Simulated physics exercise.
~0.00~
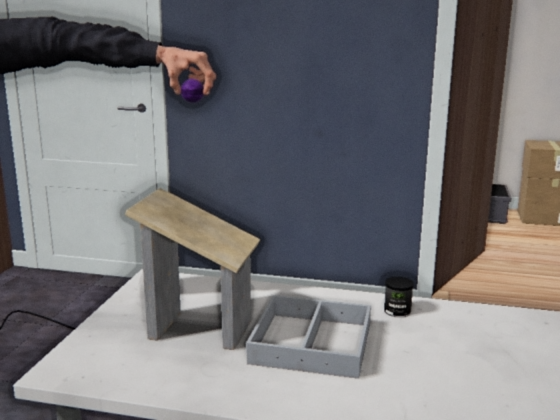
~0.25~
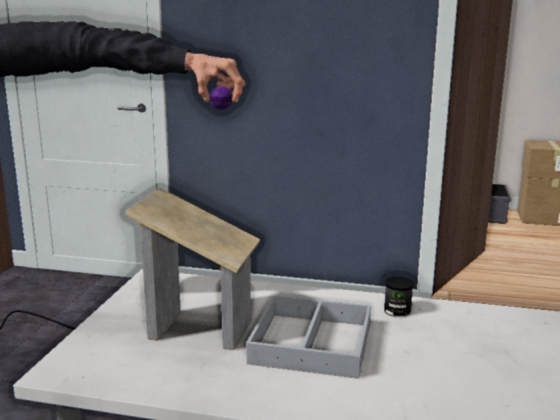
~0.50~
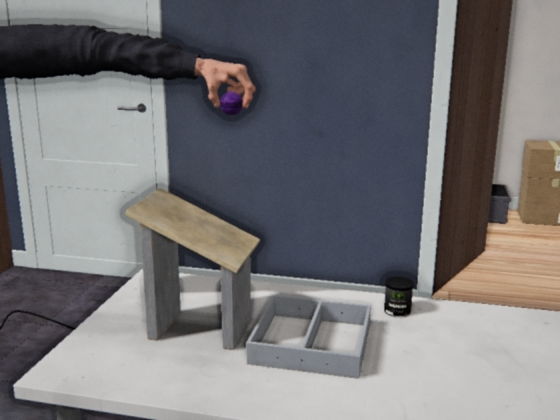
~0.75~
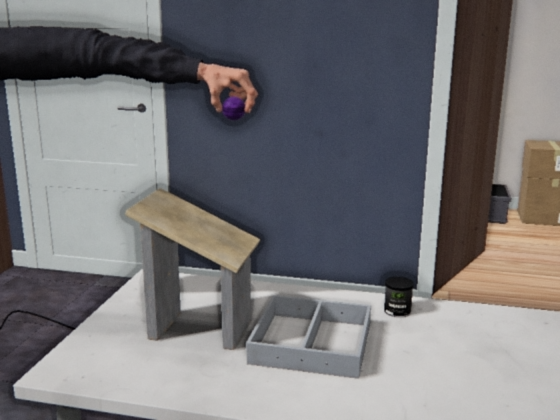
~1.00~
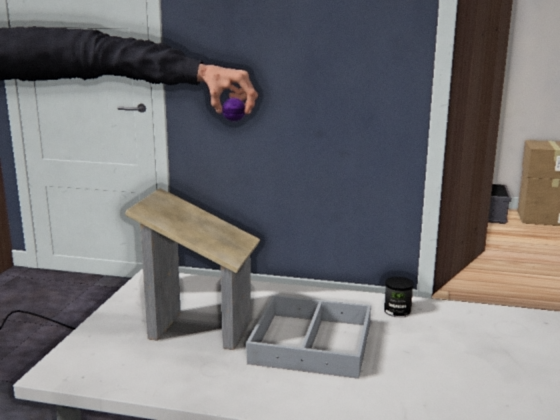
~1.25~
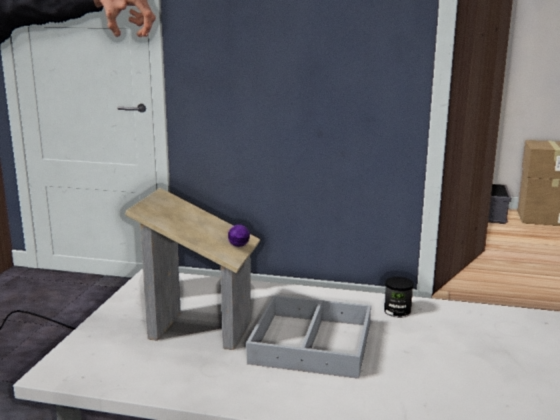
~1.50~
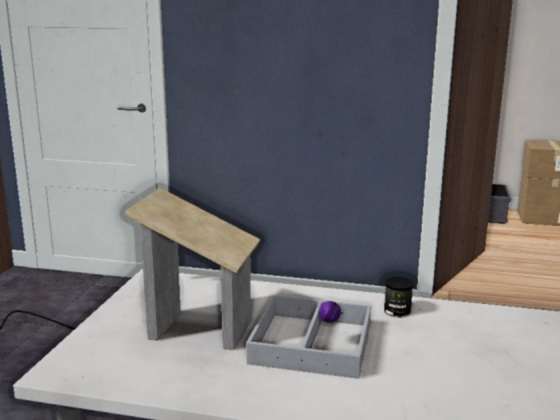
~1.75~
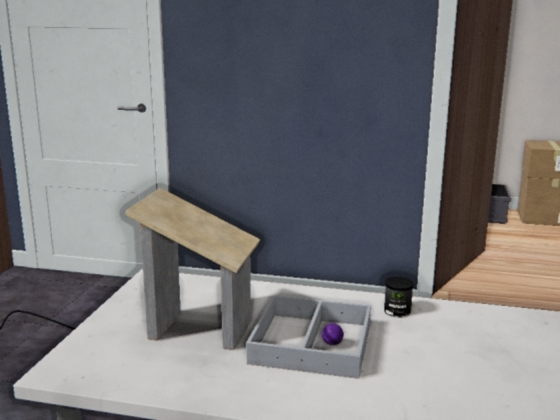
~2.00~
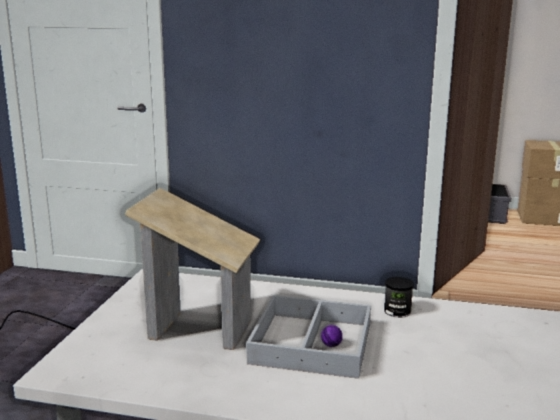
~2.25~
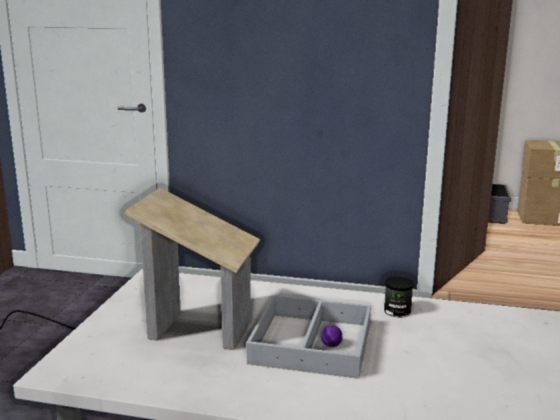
To begin with, a hand in a dark sleeve holds a purple ball above a sloping wooden board on grey supports, with a two-bay grey tray and a black tin to its right on a white table. The hand carries the ball a little to the right, lowers it slightly and pauses. It then lets go and draws back to the left, as the ball drops to the lower end of the board. The ball leaves the board and travels right and down into the tray. It settles in the farther bay and rests there, while the tin stays in place.
